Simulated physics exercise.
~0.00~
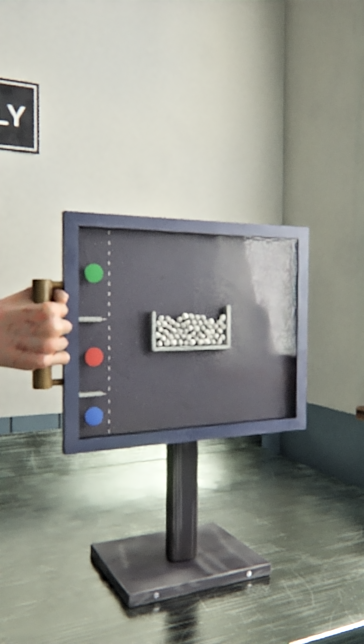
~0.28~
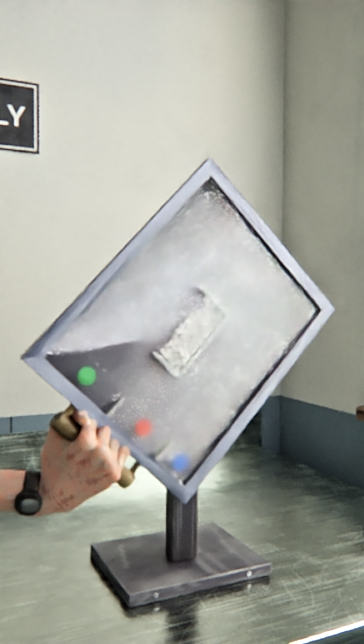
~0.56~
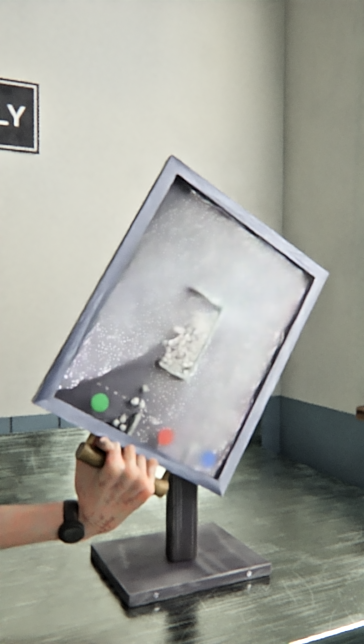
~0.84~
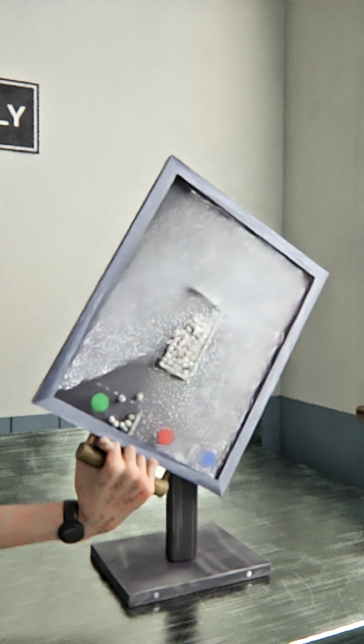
On a metal tabletop, a hand turning a framed panel anticlockwise, white beads spilling from a central tray, some settling near the green dot.
